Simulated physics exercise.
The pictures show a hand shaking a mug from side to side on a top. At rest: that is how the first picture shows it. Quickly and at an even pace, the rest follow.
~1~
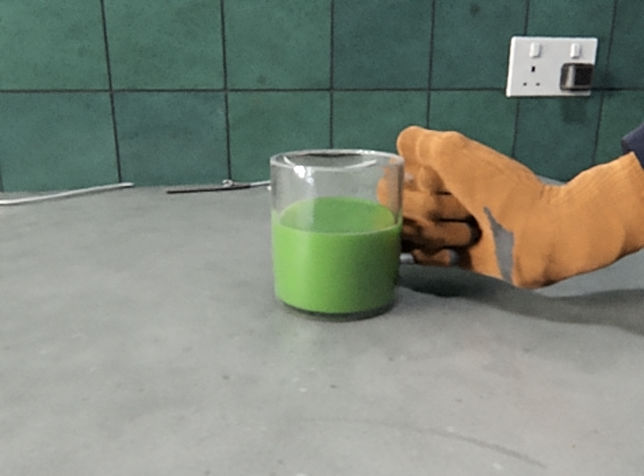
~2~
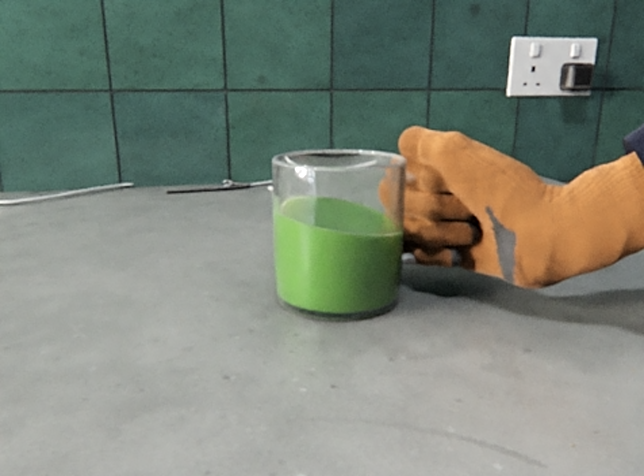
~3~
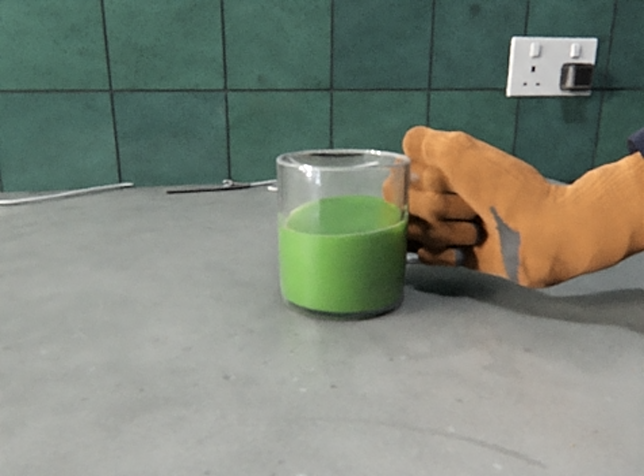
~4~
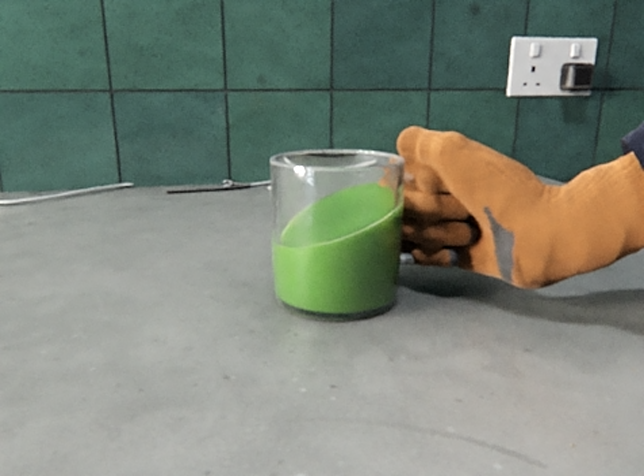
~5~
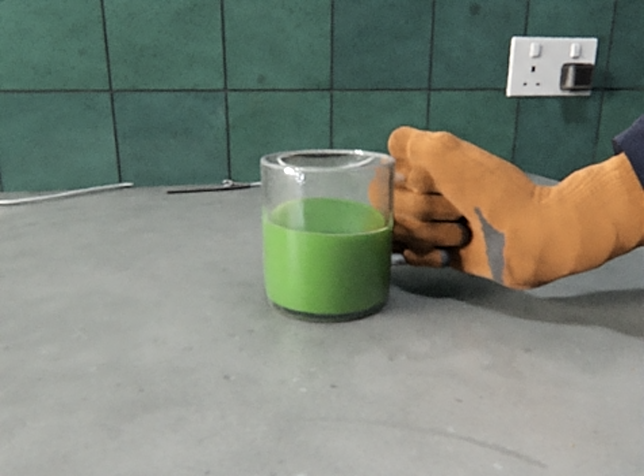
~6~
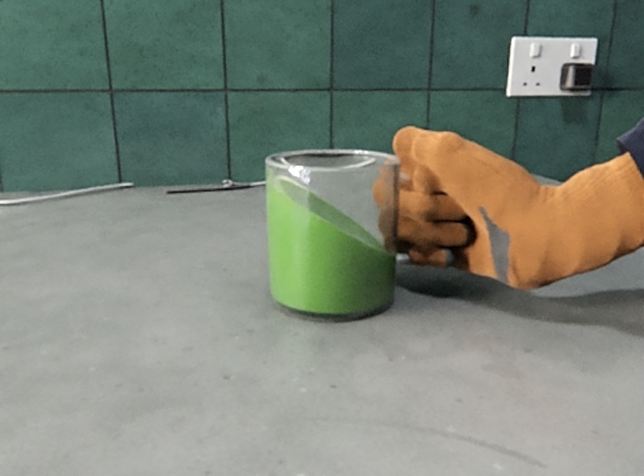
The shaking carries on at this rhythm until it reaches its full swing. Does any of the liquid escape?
It runs over the edge.
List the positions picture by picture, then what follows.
The first frame shows mug (337, 225) about half full; at rest.
The second frame shows mug about half full, surface at (338, 219); surface clearly higher on the left.
The third frame shows mug (342, 225) about half full; surface a little higher on the right.
The fourth frame shows mug about half full, surface at (337, 219); surface much higher on the right.
The fifth frame shows mug (328, 225) about half full; surface about level.
The sixth frame shows mug about half full, surface at (333, 220); surface much higher on the left.
Next, the highest wave so far goes over the rim.
Finally, the highest wave so far goes over the rim; some is on the top.
